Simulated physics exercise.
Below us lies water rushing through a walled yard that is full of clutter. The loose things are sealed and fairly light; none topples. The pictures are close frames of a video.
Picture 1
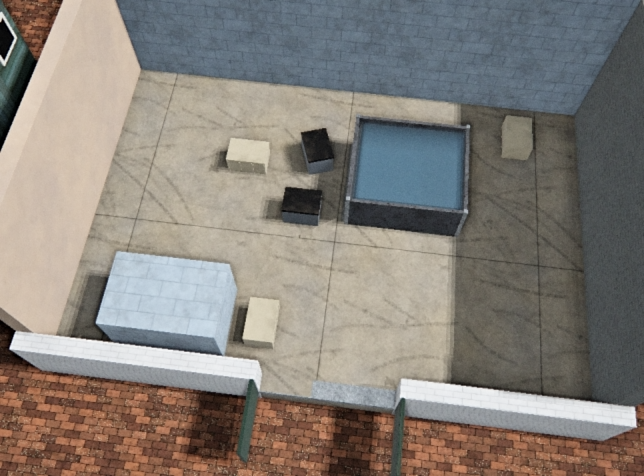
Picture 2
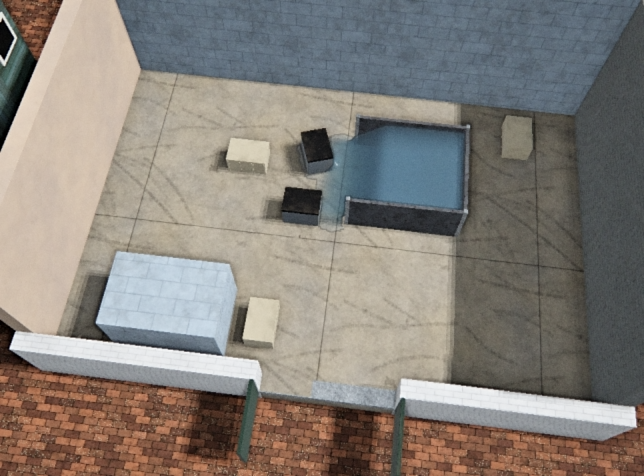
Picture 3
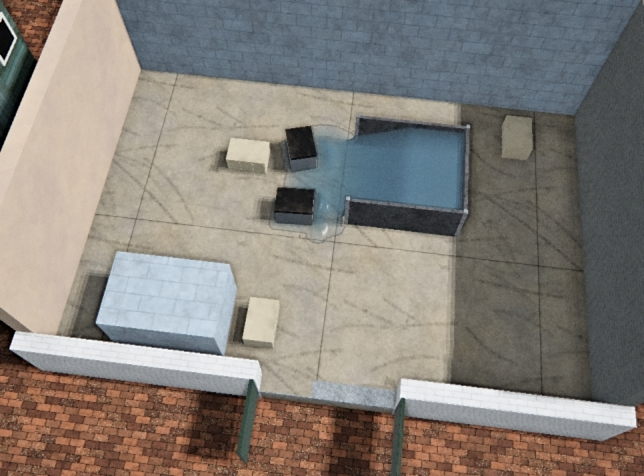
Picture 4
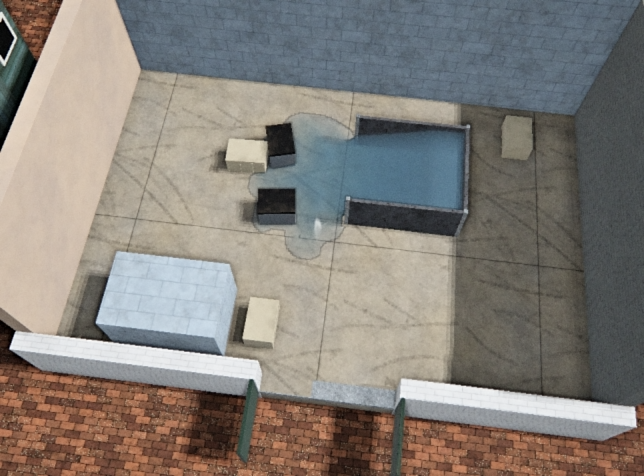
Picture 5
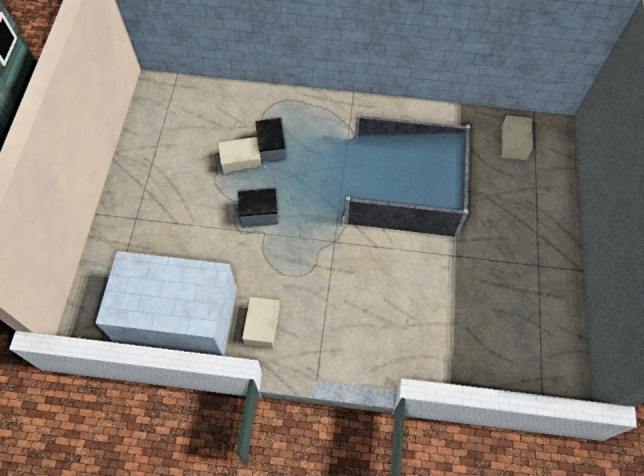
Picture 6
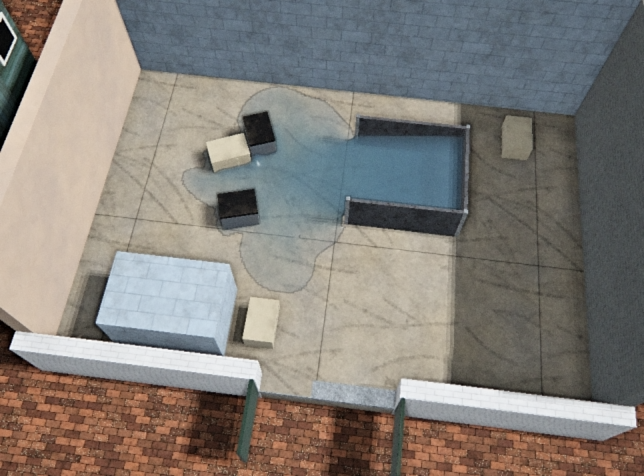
Water pours from the open left side of a dark-walled tank and spreads across the pale stone floor of a walled yard, seen from high above by a still camera. Two black-topped boxes slide left with it, and the upper one meets a cream block that then shifts slightly left. A pale blue block, lower left, and two other cream blocks stay put.
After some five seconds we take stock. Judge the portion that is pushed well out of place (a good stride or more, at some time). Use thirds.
Share: From one to two thirds.
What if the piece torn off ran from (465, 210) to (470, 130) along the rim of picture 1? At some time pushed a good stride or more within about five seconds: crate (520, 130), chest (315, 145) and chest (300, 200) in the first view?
One after the other: Yes, less than that, less than that.
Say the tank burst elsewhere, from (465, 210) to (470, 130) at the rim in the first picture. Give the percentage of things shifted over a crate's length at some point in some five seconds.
Some 20 per cent.
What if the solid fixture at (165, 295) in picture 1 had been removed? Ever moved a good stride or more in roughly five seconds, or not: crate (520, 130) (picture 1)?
My call: Never so far.
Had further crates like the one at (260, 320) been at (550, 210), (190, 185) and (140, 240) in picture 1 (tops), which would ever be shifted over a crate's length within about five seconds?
One after the other: Short of that, pushed that far, yes.
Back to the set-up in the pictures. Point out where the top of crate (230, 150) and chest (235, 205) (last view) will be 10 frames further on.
Roughly at (132, 96) and (91, 244).
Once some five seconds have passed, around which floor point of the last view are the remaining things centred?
Near (281, 221).
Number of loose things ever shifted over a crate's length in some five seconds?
It comes to 3.
A moment on, 3 of 5 are well off their spots; 0 afloat.
Next, 3 of 5 are well off their spots; 3 afloat.
Later, 3 of 5 are well off their spots; 3 afloat.
In the end, 3 of 5 are well off their spots, and 3 have been at some point; 3 afloat.
